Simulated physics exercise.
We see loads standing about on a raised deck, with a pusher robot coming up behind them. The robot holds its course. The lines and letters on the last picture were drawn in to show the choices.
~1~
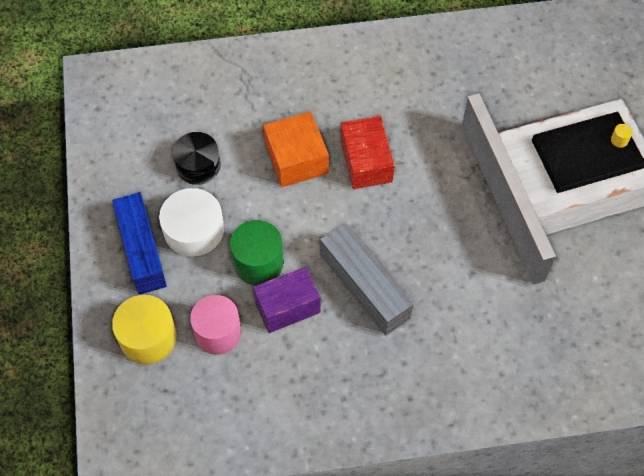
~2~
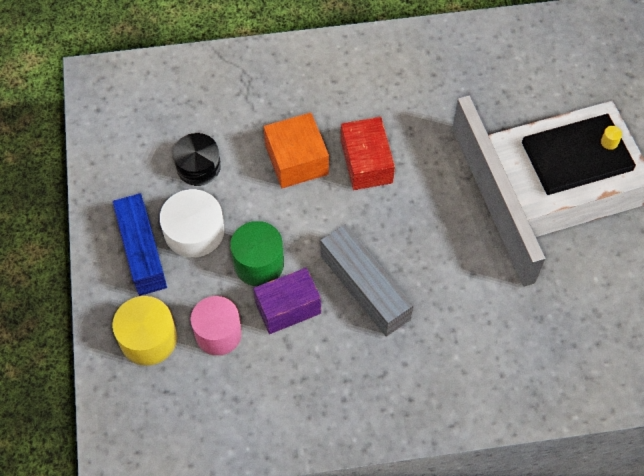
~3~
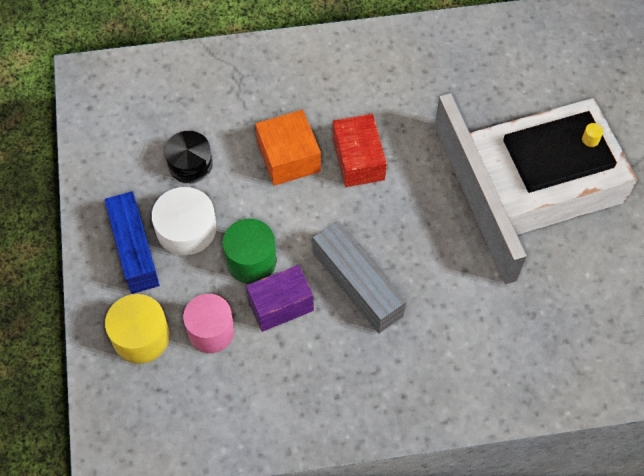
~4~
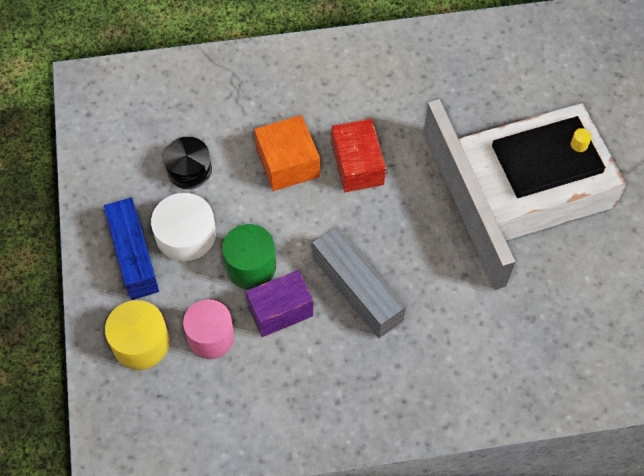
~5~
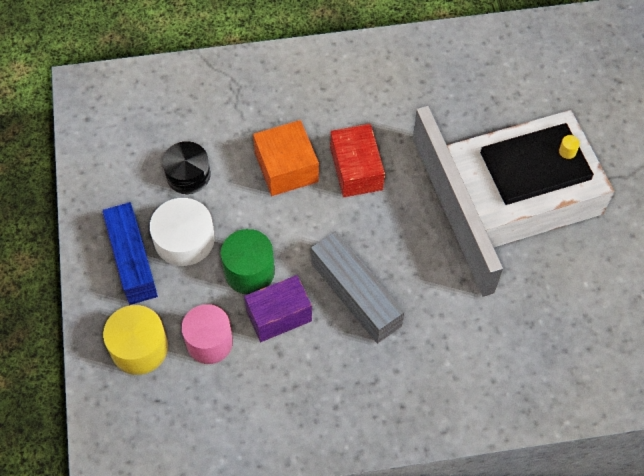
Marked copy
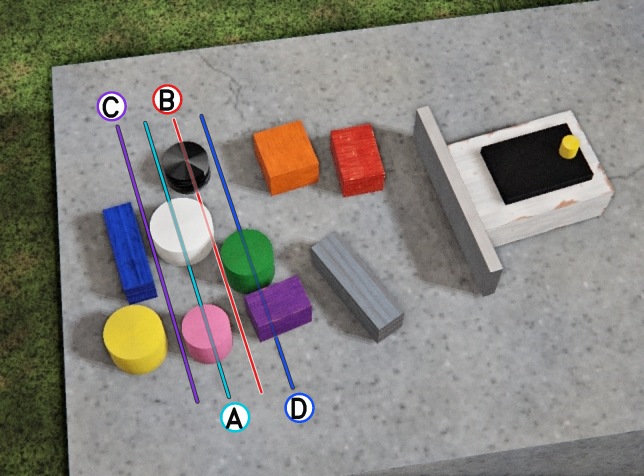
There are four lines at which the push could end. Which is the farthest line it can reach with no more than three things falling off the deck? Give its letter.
No farther than C.
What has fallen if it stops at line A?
The black canister.
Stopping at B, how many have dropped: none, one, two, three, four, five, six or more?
By then, none.
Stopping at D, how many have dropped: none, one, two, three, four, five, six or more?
By then, none.
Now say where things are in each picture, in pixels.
Pink canister (216, 325); yellow canister (145, 329); red crate (367, 153), in the first picture.
Robot (572, 154); orange crate (296, 150), in the second picture.
Robot (553, 152); white canister (184, 221), in the third picture.
Robot (541, 157); blue stick (131, 248), in the fourth picture.
Robot (530, 164); grey stick (356, 287); pink canister (208, 334); yellow canister (136, 340), in the fifth picture.
On the marked copy, A at (184, 251); B at (215, 247); C at (155, 255); D at (244, 243).
Taking C. A third of the way, robot (424, 178); orange crate (250, 163); grey stick (349, 290).
Two thirds of the way, robot (316, 193); yellow canister (104, 347); black canister (100, 189).
When it is over, robot (230, 204); yellow canister over the edge; black canister over the edge; two fallen.
As for the rest, A is within the limit but short; B is within the limit but short; D is within the limit but short.
